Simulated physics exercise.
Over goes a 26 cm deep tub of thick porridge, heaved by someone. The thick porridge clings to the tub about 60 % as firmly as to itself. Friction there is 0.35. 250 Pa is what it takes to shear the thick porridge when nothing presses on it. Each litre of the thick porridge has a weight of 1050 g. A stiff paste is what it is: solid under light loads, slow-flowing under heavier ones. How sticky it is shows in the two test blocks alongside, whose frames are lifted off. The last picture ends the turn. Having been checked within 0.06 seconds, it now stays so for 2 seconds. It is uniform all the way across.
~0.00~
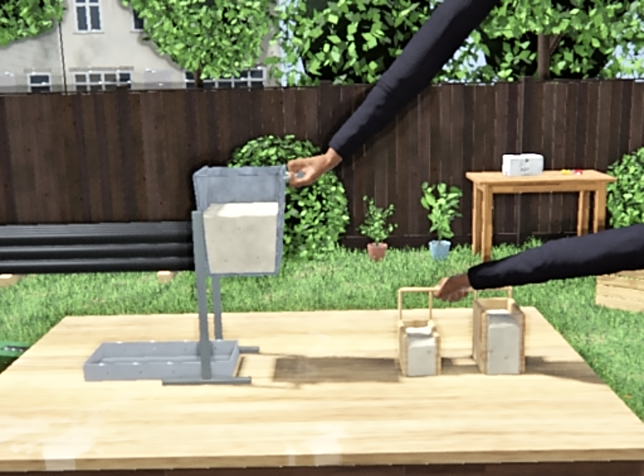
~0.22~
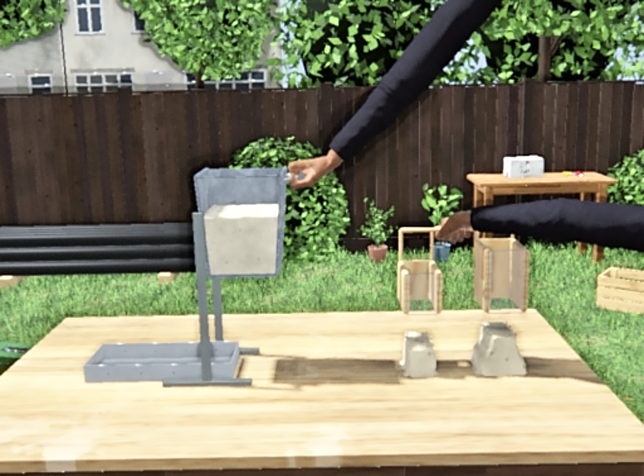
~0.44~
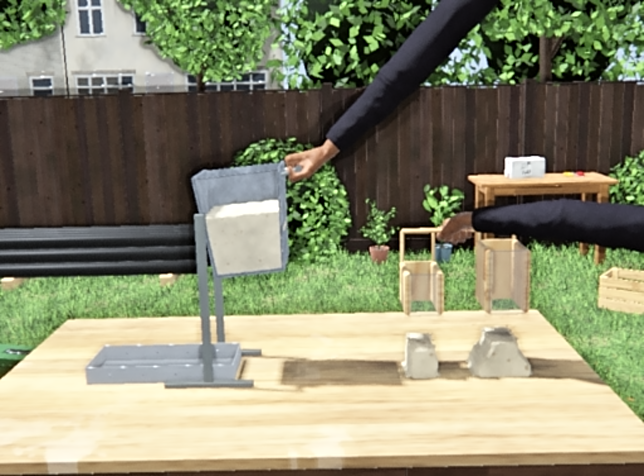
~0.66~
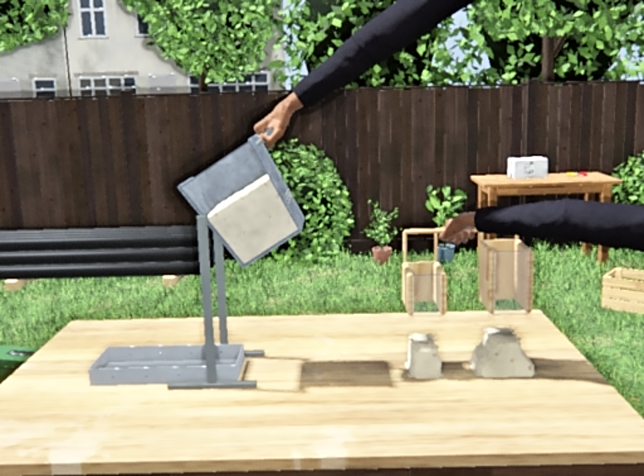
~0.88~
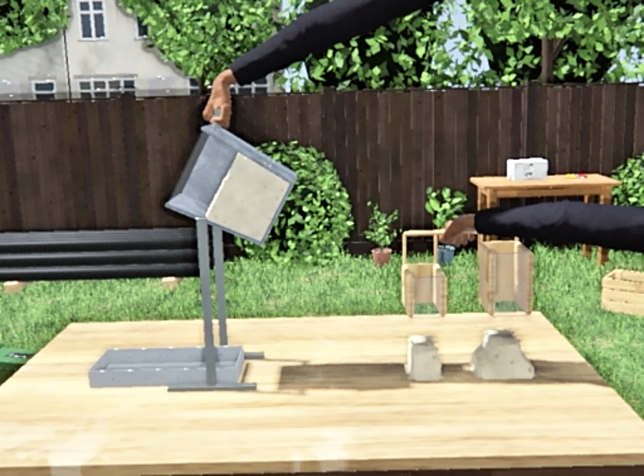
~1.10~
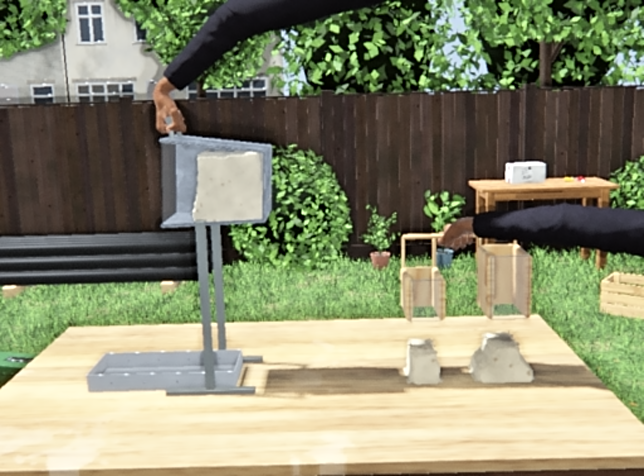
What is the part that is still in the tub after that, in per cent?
About 79 %.
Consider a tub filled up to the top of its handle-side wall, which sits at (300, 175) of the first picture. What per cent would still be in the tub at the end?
Some 55 per cent, I reckon.
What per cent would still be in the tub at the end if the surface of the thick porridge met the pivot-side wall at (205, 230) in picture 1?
Then about 100 %.
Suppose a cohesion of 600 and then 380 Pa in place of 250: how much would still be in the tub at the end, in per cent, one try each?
The two runs give near 100 % and near 100 % respectively.
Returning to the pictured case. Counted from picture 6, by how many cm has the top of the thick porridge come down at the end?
Roughly 7 cm.
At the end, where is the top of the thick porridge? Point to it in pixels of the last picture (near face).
The highest point is near (217, 182) in the last picture.
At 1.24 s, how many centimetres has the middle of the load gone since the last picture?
It has moved close to 4 cm.
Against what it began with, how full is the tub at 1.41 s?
Near 95 in a hundred.
After 1.24 s, the tub is at 87 degrees and holds 100 %.
After 1.41 s, the tub is at 87 degrees and holds 95 %.
After 1.58 s, the tub is at 87 degrees and holds 85 %.
After 1.75 s, the tub is at 87 degrees and holds 80 %.
After 3.10 s, the tub is at 87 degrees and holds 79 %.
